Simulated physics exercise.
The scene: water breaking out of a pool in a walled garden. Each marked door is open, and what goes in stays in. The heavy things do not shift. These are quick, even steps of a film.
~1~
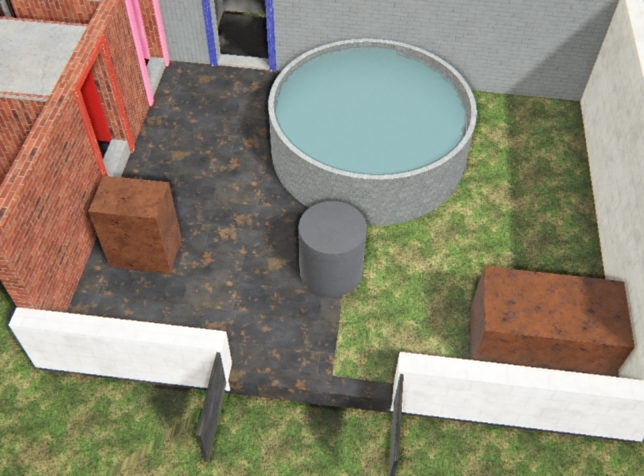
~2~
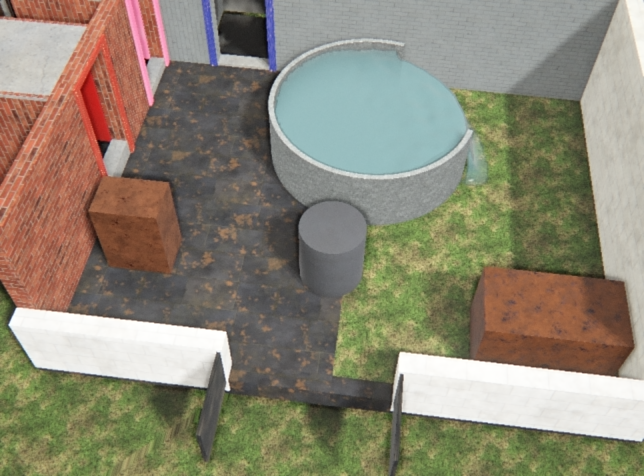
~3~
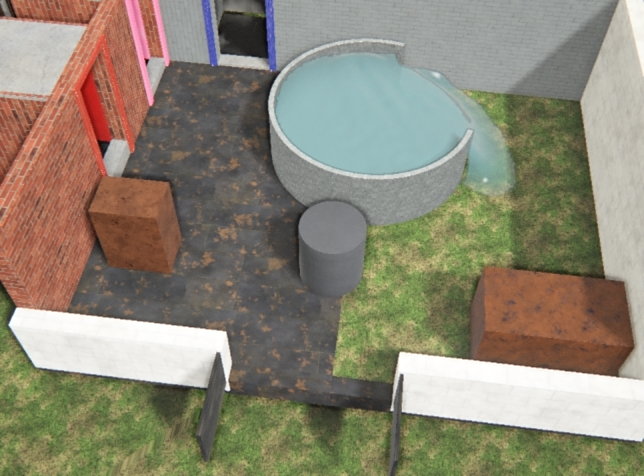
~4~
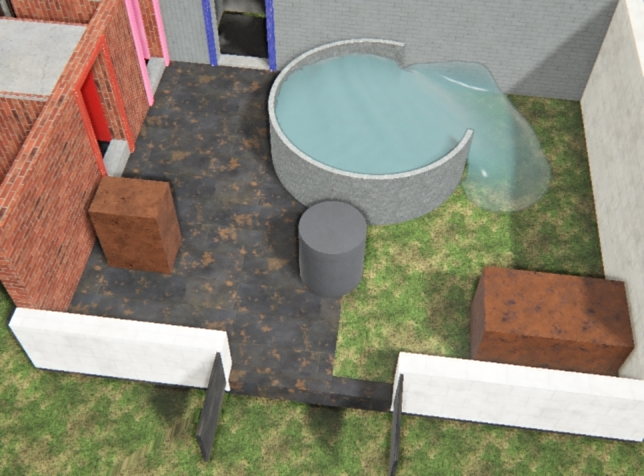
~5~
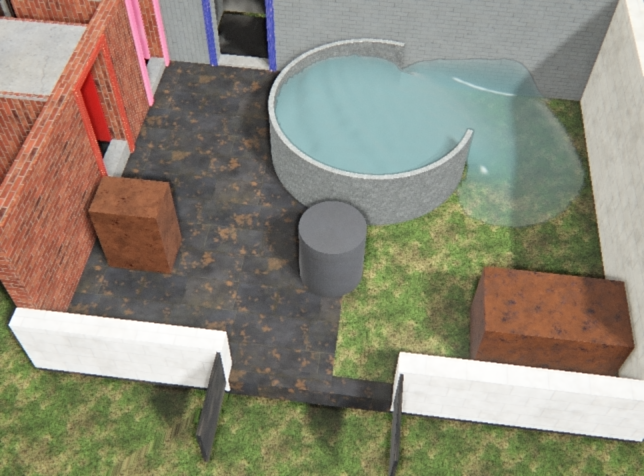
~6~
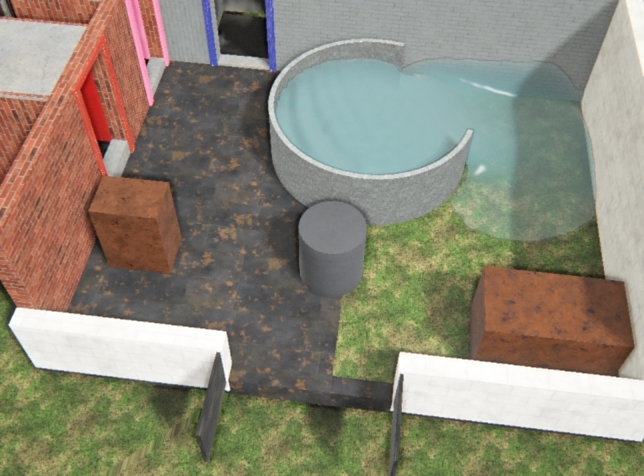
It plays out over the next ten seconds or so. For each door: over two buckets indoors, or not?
The blue door holds within the limit; the pink door holds within the limit; the red door holds within the limit.
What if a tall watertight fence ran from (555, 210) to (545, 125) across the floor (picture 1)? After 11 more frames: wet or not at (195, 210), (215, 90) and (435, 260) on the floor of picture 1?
As listed: Free of water, wet, awash.
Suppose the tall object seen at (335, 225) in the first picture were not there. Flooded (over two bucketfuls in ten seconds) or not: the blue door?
Then: Blue door lets more in.
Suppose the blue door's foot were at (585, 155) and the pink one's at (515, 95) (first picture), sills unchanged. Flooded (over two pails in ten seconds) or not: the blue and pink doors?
One by one: Blue passes that mark; pink goes over.
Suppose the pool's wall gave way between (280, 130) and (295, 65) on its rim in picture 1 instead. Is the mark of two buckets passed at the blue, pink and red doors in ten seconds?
One by one: The blue one goes over, the pink one passes that mark, the red one is over.
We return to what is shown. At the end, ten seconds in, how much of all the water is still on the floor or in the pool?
About 82 per cent.
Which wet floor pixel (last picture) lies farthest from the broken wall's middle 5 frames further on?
Close to (208, 69).
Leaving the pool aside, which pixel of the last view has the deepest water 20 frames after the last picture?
Close to (572, 316).
A moment on, water covers 25 % of the floor; the blue door wet at the sill, nothing in, the pink door not reached, the red door not reached.
Next, water covers 35 % of the floor; the blue door wet at the sill, nothing in, the pink door wet at the sill, nothing in, the red door not reached.
Then, water covers 65 % of the floor; the blue door wet at the sill, nothing in, the pink door wet at the sill, nothing in, the red door not reached.
Later, water covers 95 % of the floor; the blue door wet at the sill, nothing in, the pink door wet at the sill, nothing in, the red door wet at the sill, nothing in.
In the end, water covers 100 % of the floor; the blue door wet at the sill, nothing in, the pink door wet at the sill, nothing in, the red door wet at the sill, nothing in.
